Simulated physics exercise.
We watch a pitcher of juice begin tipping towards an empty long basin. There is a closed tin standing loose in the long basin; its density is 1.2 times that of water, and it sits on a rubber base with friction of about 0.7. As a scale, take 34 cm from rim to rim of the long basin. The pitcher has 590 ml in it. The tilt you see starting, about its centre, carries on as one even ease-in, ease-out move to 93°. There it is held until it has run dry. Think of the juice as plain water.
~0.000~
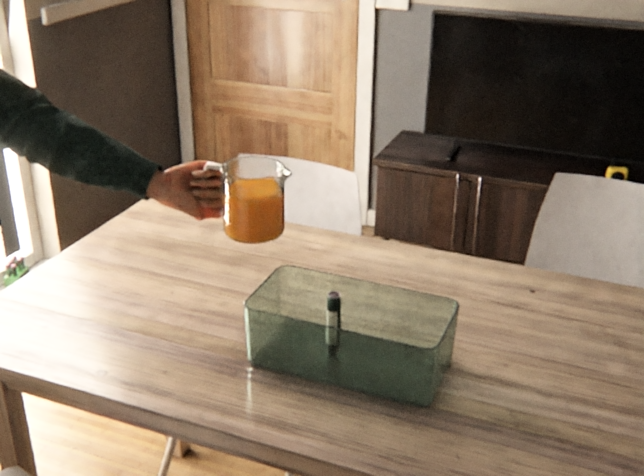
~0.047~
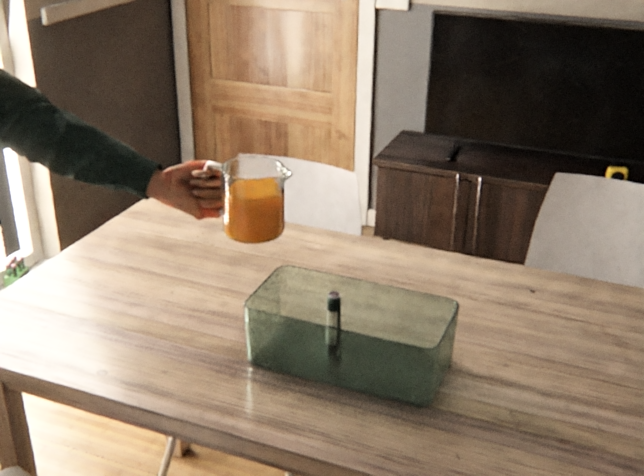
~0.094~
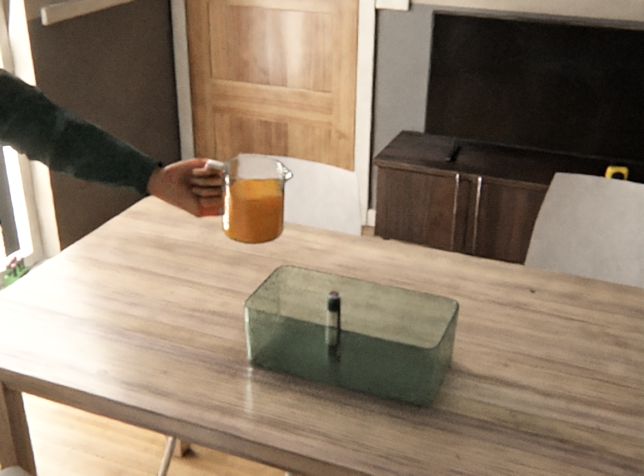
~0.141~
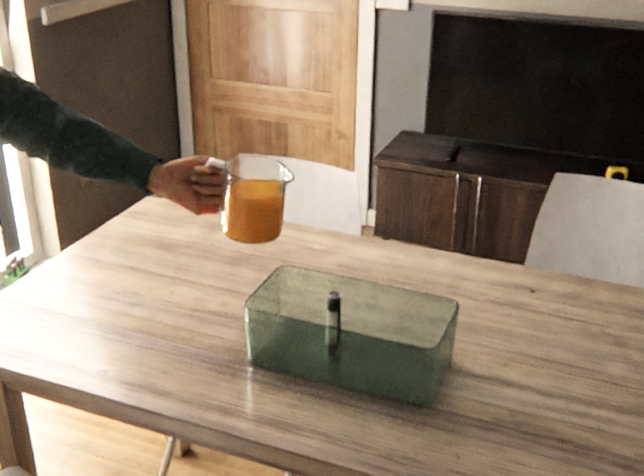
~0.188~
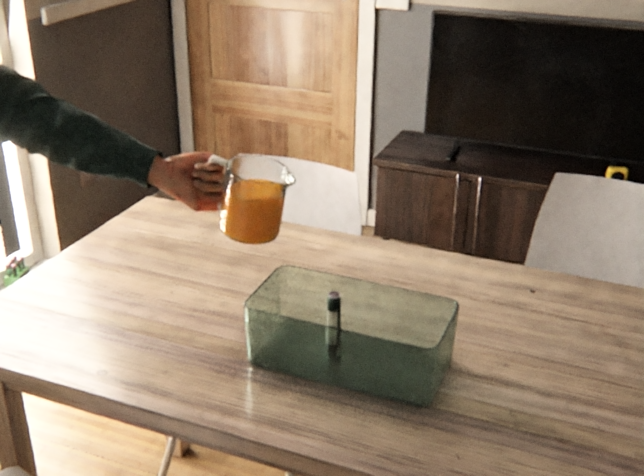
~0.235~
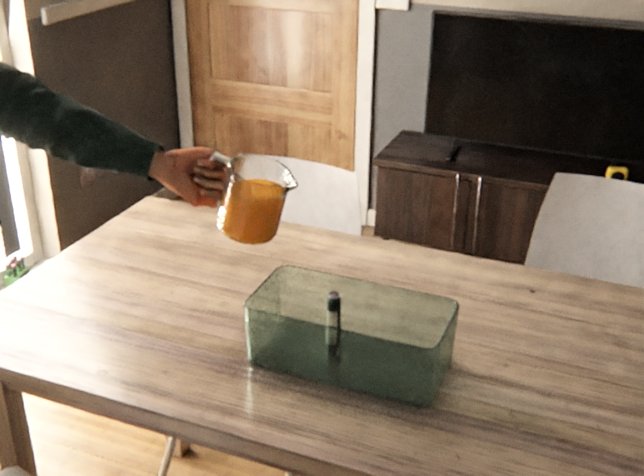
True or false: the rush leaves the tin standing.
False.
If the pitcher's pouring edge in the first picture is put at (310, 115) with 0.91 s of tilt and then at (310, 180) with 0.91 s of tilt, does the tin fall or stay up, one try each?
The tin stays vertical the first time and stays vertical the second time.
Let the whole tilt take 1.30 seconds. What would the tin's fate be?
In that case the tin overturns.
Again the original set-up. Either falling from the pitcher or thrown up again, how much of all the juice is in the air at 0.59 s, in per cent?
10 per cent.
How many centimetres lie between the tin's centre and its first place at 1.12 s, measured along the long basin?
Measured centre to centre, about 9 cm.
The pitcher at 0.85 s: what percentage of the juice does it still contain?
I reckon near 44 per cent still sits there.
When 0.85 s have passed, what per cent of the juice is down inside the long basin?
That comes to about 30 percent.
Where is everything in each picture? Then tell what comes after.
In the first frame, it leans 0°; its right rim is at (291, 175); the juice meets the walls at (229, 184) and (281, 193); the long basin's rim runs from (262, 285) to (449, 326); the tin's top is at (334, 298).
In the second frame, it leans 1°; its right rim is at (291, 175); the juice meets the walls at (229, 184) and (281, 193).
In the third frame, it leans 2°; its right rim is at (292, 177); the juice meets the walls at (229, 184) and (282, 193).
In the fourth frame, it leans 5°; its right rim is at (294, 179); the juice meets the walls at (230, 185) and (282, 193).
In the fifth frame, it leans 9°; its right rim is at (295, 183); the juice meets the walls at (230, 185) and (283, 194).
In the sixth frame, it leans 14°; its right rim is at (297, 187); the juice meets the walls at (230, 185) and (284, 194).
Then, 0.59 s in, the tilt is 67° and 91 per cent is still to pour; the tin stands where it began.
Then, 0.85 s in, the tilt is 92° and 43 per cent is still to pour; the tin leans 23°.
Then, 1.12 s in, the tilt is 93° and 15 per cent is still to pour; the tin lies on its side.
Then, 1.41 s in, the tilt is 93° and 5 per cent is still to pour; the tin lies on its side.
Finally, the tin lies on its side.
